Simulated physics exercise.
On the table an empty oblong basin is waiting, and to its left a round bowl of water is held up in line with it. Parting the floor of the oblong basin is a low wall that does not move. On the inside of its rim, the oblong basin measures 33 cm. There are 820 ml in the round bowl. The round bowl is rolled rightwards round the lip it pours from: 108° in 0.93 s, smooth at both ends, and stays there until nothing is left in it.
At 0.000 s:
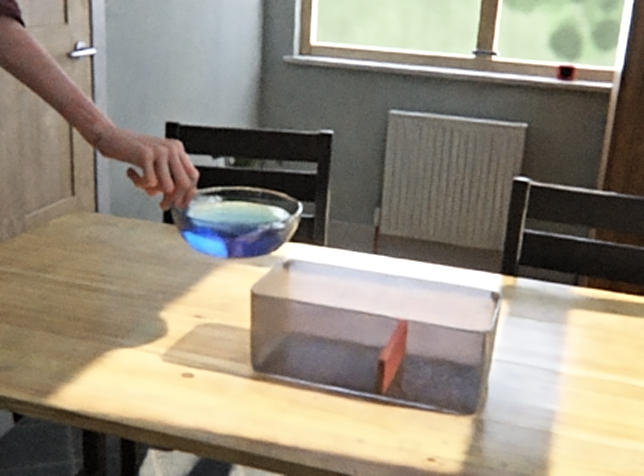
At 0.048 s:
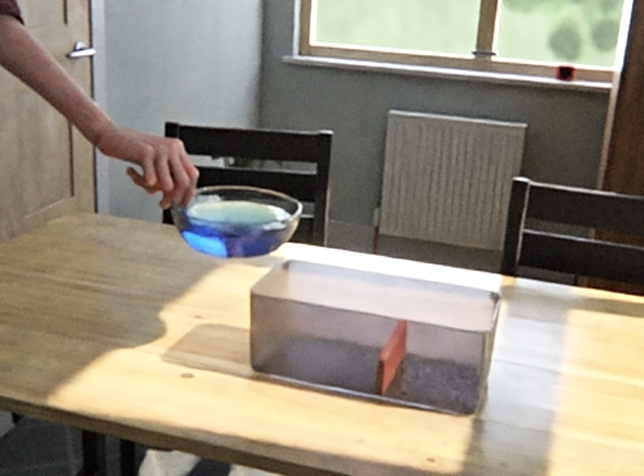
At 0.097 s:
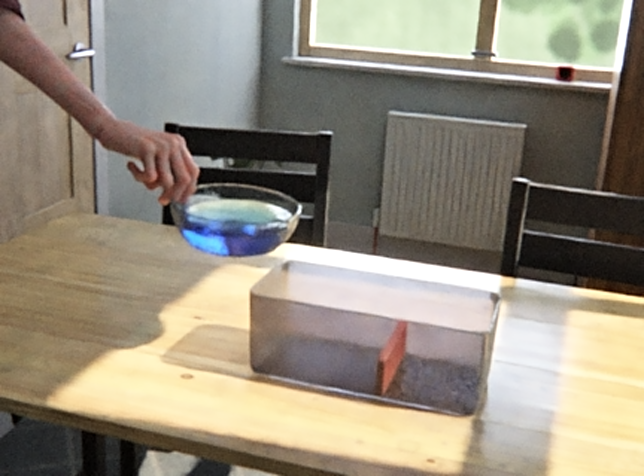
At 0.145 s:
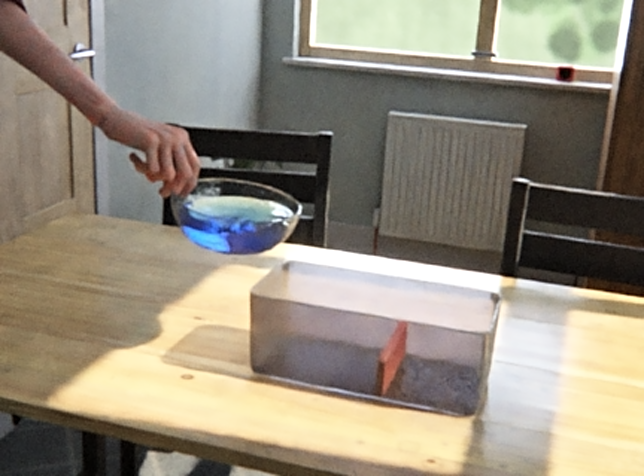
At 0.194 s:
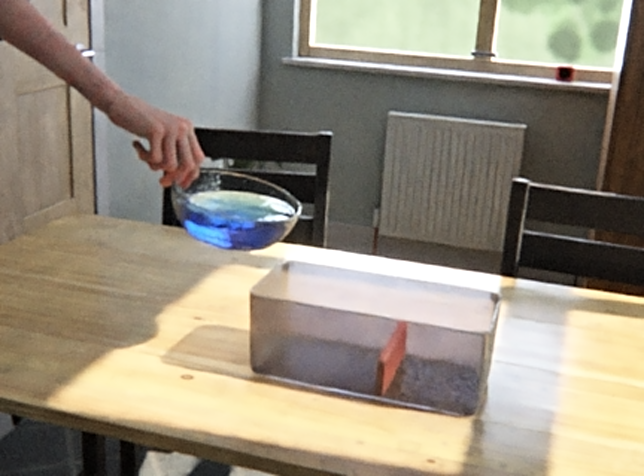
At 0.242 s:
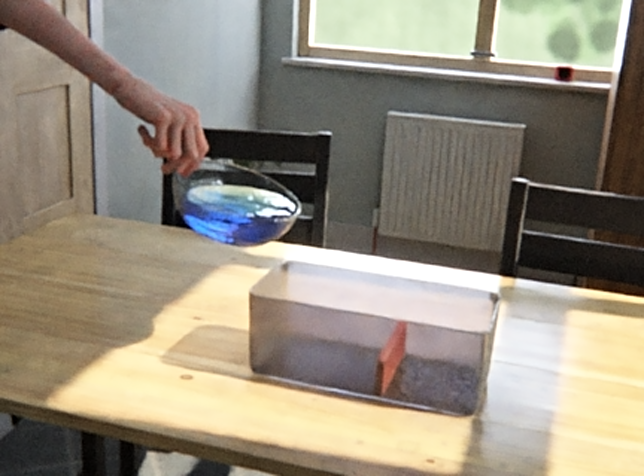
A hand gradually tilts a glass bowl of blue water rightwards beside an empty oblong basin.
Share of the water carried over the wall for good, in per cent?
Near 5 per cent.
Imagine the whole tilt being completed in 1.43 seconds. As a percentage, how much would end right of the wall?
Then you'd be looking at around 0 in a hundred.
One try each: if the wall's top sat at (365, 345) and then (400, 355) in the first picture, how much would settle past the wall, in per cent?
60 in a hundred, followed by 25 in a hundred.
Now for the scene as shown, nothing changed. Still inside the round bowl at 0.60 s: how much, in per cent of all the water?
I'd put it near 34 percent.
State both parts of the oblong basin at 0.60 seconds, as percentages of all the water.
16 on the left, 0 on the right, roughly.
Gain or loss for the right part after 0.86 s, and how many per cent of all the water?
The right part's share grows by around 4 per cent.
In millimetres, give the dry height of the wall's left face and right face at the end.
Left 26 mm, right 52 mm.
After 0.60 s the tilt is 77° and 33 per cent is still to pour, 17 is left of the wall and 0 right of it.
After 0.86 s the tilt is 107° and 0 per cent is still to pour, 93 is left of the wall and 1 right of it.
After 1.13 s the tilt is 108° and 0 per cent is still to pour, 92 is left of the wall and 4 right of it.
After 1.43 s the tilt is 108° and 0 per cent is still to pour, 91 is left of the wall and 5 right of it.
In the end 91 per cent lies left of the wall, 5 right of it and 4 outside.
